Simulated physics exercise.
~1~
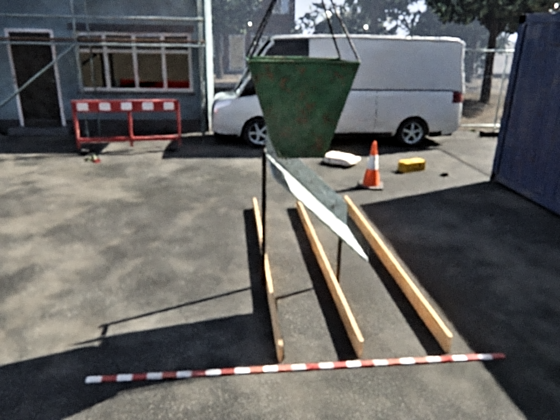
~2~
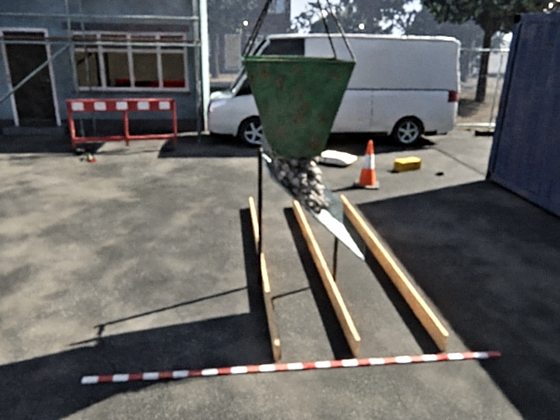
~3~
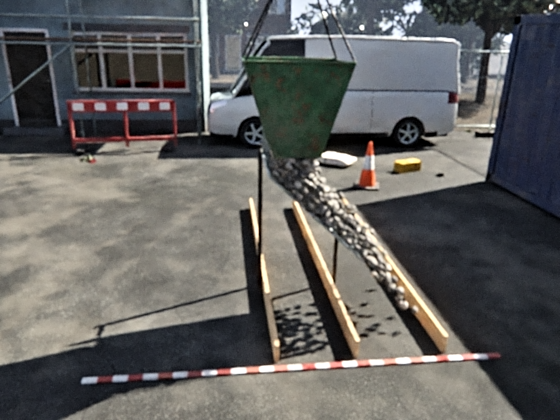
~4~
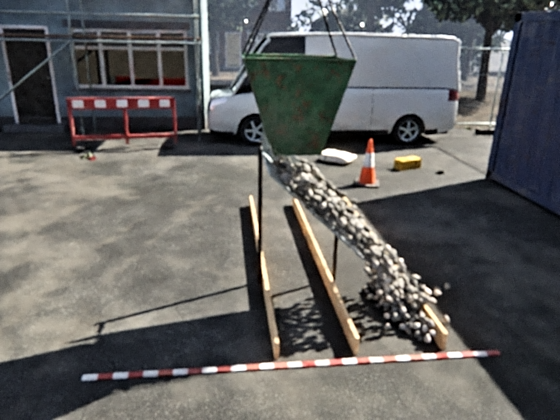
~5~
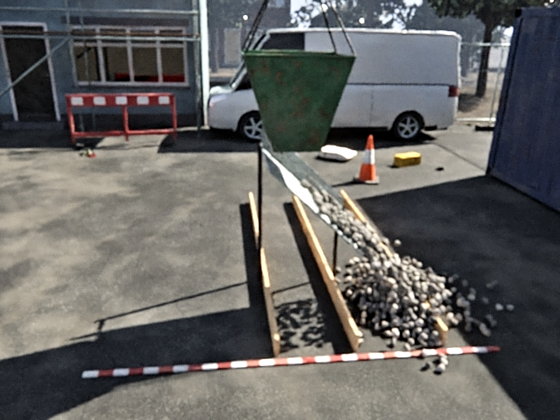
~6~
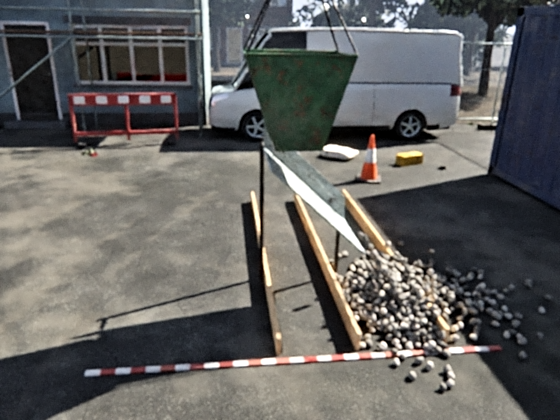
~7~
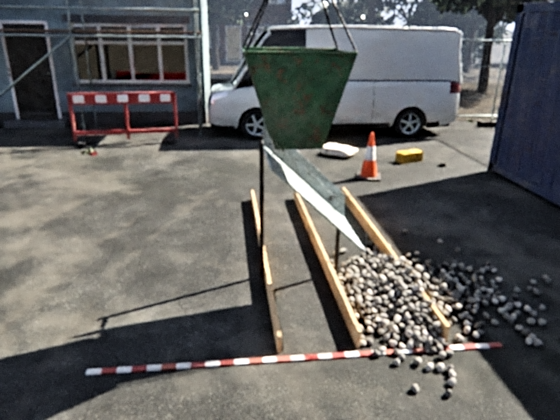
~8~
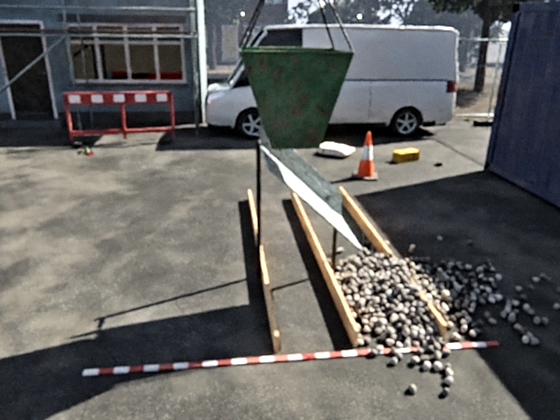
In a sunlit paved yard, seen from the side by a slightly swaying camera, a green hopper hangs above a fixed steel slide sloping down to the right. Three wooden planks lie on the ground below, behind a red and white striped pole, with a white van, an orange cone and a barrier in the background. Grey, rounded stones pour from the hopper and run down the slide. They spill off its lower end, pile up in the right bay and scatter over the right plank. The slide empties, and the stones come to rest, mostly in the right bay, with some beyond it and the left bay looking empty.
